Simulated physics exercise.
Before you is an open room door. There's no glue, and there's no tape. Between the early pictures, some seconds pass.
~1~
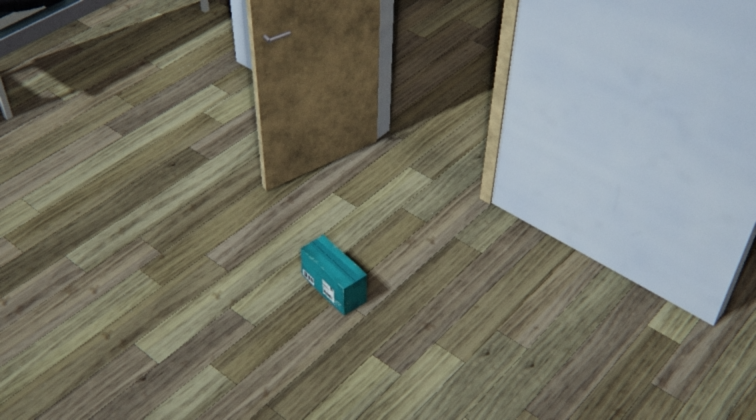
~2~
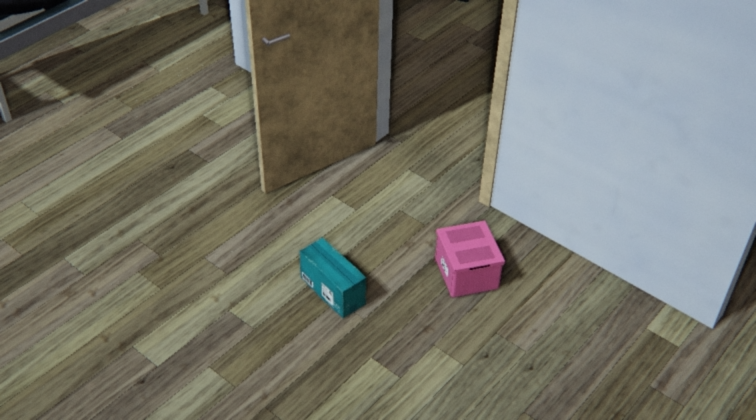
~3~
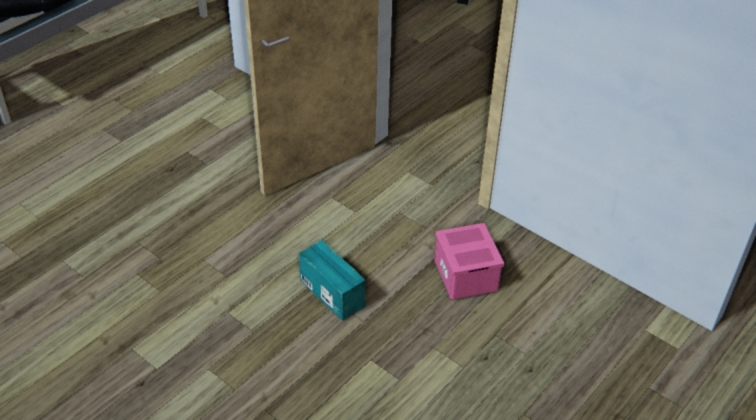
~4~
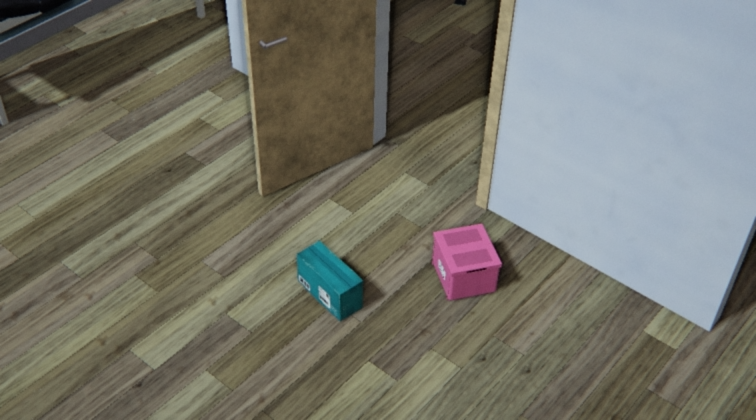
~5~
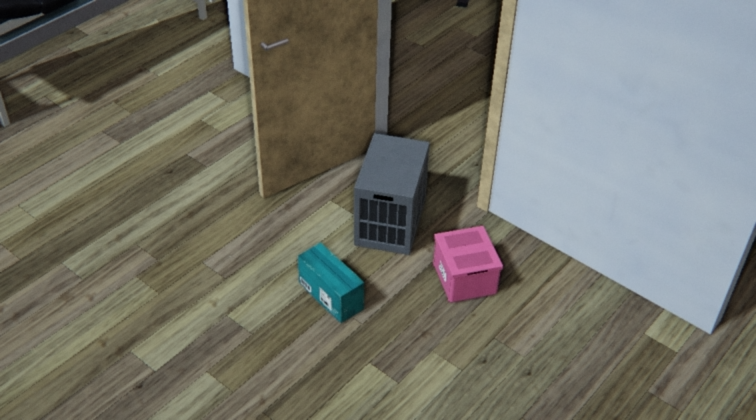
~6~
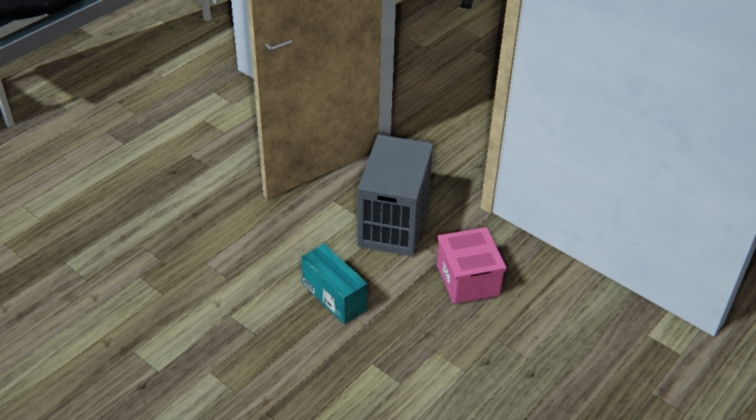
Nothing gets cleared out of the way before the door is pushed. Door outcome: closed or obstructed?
Obstructed.
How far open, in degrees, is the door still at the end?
The answer is roughly 50°.
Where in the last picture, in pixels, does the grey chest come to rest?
Pretty much around (406, 195), I'd say.
Then, 0.50 s later than the last frame, door 94° open.
Then, 0.80 s later than the last frame, door 78° open.
Then, 1.10 s later than the last frame, door 60° open.
Then, 1.30 s later than the last frame, door 53° open; grey chest moved a little near (402, 195).
When it is over, door 51° open; all 3 as before. End places, in pixels of the last picture, grey chest near (406, 195).
